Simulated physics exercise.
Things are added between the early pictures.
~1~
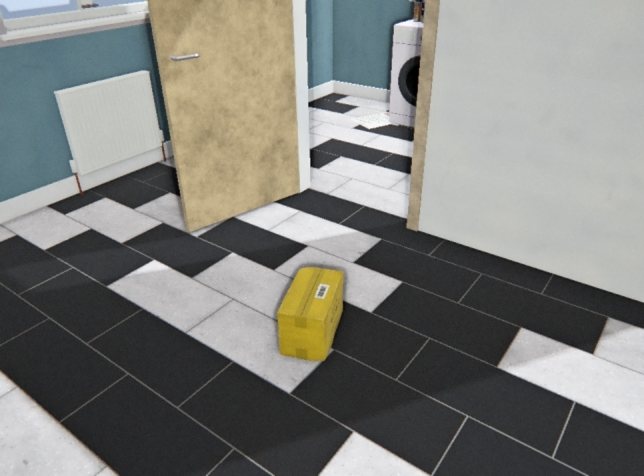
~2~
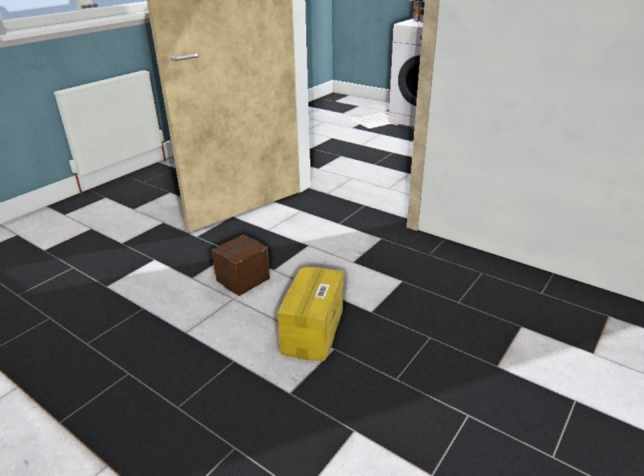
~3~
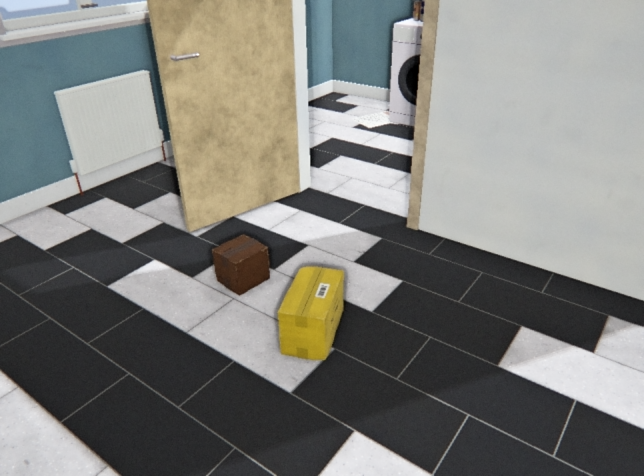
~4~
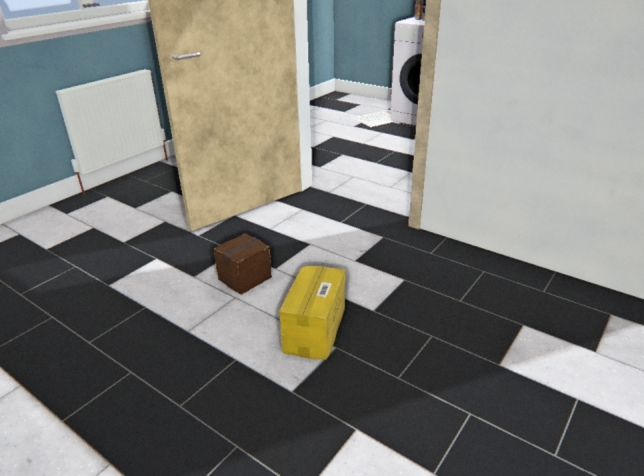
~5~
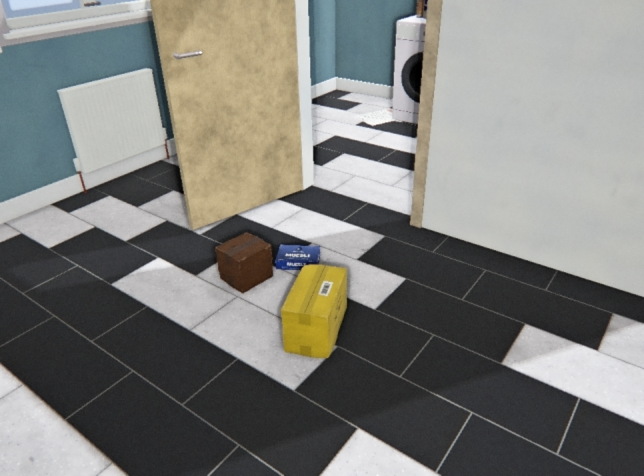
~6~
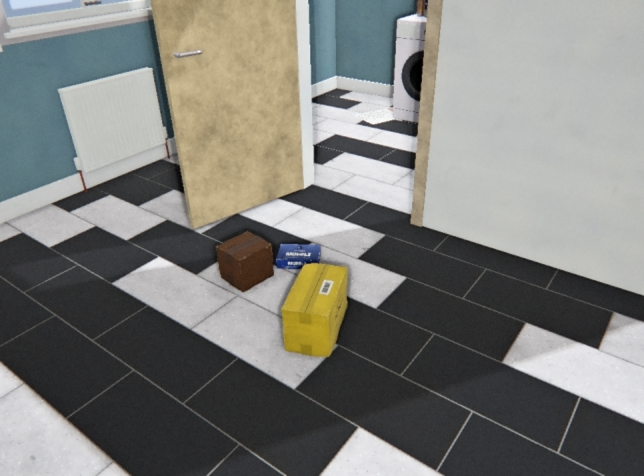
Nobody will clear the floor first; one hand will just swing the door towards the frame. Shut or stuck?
My guess is the door will end up fully home.
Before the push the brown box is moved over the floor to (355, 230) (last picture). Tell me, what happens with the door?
After that it cannot finish its swing.
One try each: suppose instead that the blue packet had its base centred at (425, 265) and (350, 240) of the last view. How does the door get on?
First, it swings home; second, it gets caught partway.
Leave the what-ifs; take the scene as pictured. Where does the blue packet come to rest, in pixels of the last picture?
At about (336, 264).
Then, 1.10 s on from there, open by 59°; blue packet shifted a little near (304, 257).
Then, 1.40 s on from there, open by 39°; blue packet shifted about its own width near (335, 264).
In the end, open by 0°; moved from the start, blue packet; the other 2 unmoved. At the end, from the last picture's camera, blue packet near (336, 264).
